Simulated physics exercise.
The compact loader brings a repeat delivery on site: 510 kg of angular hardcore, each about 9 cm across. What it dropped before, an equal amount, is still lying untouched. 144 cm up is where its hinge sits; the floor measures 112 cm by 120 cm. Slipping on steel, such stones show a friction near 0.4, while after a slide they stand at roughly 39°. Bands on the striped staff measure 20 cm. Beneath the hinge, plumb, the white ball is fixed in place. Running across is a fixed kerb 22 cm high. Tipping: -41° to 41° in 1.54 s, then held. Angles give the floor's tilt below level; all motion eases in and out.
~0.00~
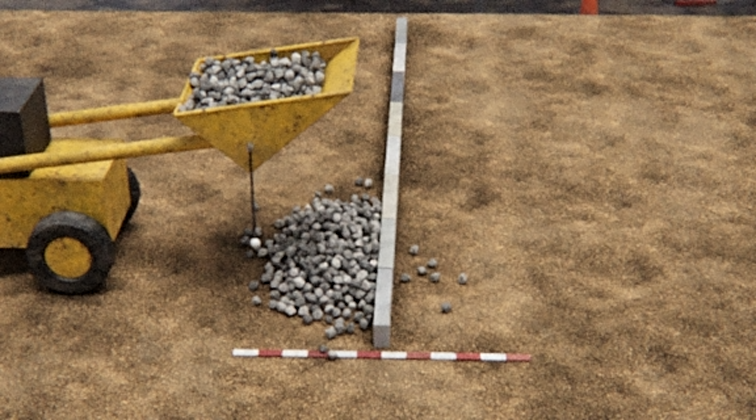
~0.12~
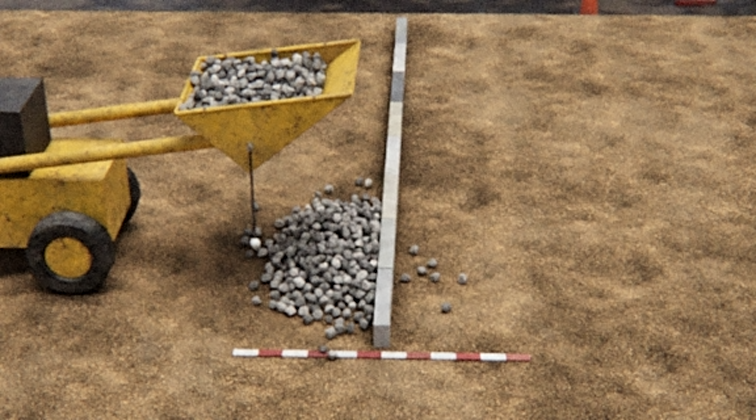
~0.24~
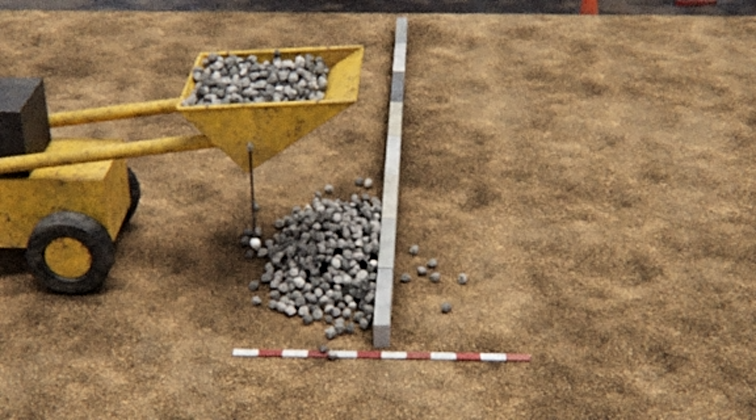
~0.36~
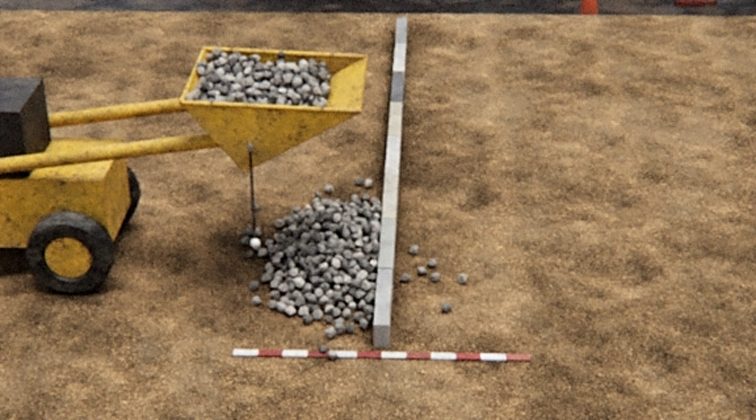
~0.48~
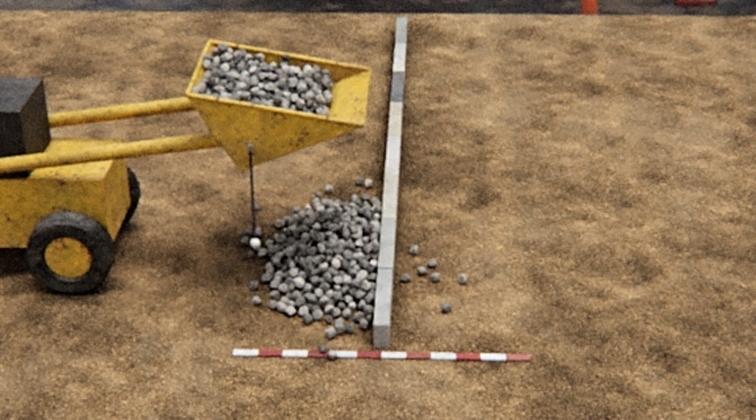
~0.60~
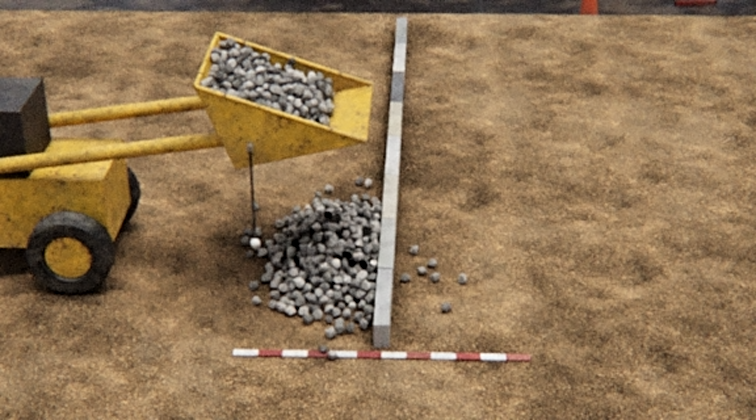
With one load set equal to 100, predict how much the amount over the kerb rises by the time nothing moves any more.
It rises by roughly 44 percent.
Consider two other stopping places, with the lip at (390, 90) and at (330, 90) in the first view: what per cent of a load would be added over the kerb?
Case one about 95 %, case two about 25 %.
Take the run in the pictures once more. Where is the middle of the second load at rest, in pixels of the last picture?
They come to rest centred about (383, 246).
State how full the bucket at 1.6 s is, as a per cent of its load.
Roughly 60 per cent is still inside.
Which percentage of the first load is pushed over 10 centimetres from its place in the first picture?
Roughly 0 percent.
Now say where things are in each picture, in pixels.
In the first frame, the bucket is at -41°, its lip at (350, 92); the top of the load is at (294, 65). The earlier load is highest near (327, 229), 33 cm above ground level, 99 % on this side of the kerb, 1 % over the kerb.
In the second frame, the bucket is at -40°, its lip at (352, 94); the top of the load is at (291, 66); the stones move at 0.1 m/s on average.
The third frame shows lip at (356, 101), floor tilted -36°, highest stones at (250, 69); the stones move at 0.2 m/s on average.
The fourth frame shows lip at (360, 112), floor tilted -30°, highest stones at (220, 62); the stones move at 0.3 m/s on average.
In the fifth frame, the bucket is at -22°, its lip at (364, 125); the top of the load is at (220, 57); the stones move at 0.3 m/s on average.
In the sixth frame, the bucket is at -13°, its lip at (366, 141); the top of the load is at (225, 51); the stones move at 0.4 m/s on average.
After 1.2 s the floor is at 28°; in per cent of one load, 100 in the bucket, 99 on this side of the kerb, 1 over the kerb; the foremost stones are at (424, 271).
After 1.6 s the floor is at 41°; in per cent of one load, 58 in the bucket, 140 on this side of the kerb, 1 over the kerb; the foremost stones are at (427, 272).
After 2.0 s the floor is at 41°; in per cent of one load, 15 in the bucket, 163 on this side of the kerb, 22 over the kerb; the foremost stones are at (476, 264).
After 4.8 s the floor is at 41°; in per cent of one load, 0 in the bucket, 155 on this side of the kerb, 45 over the kerb; the foremost stones are at (555, 272). Net gain over the kerb, 44.
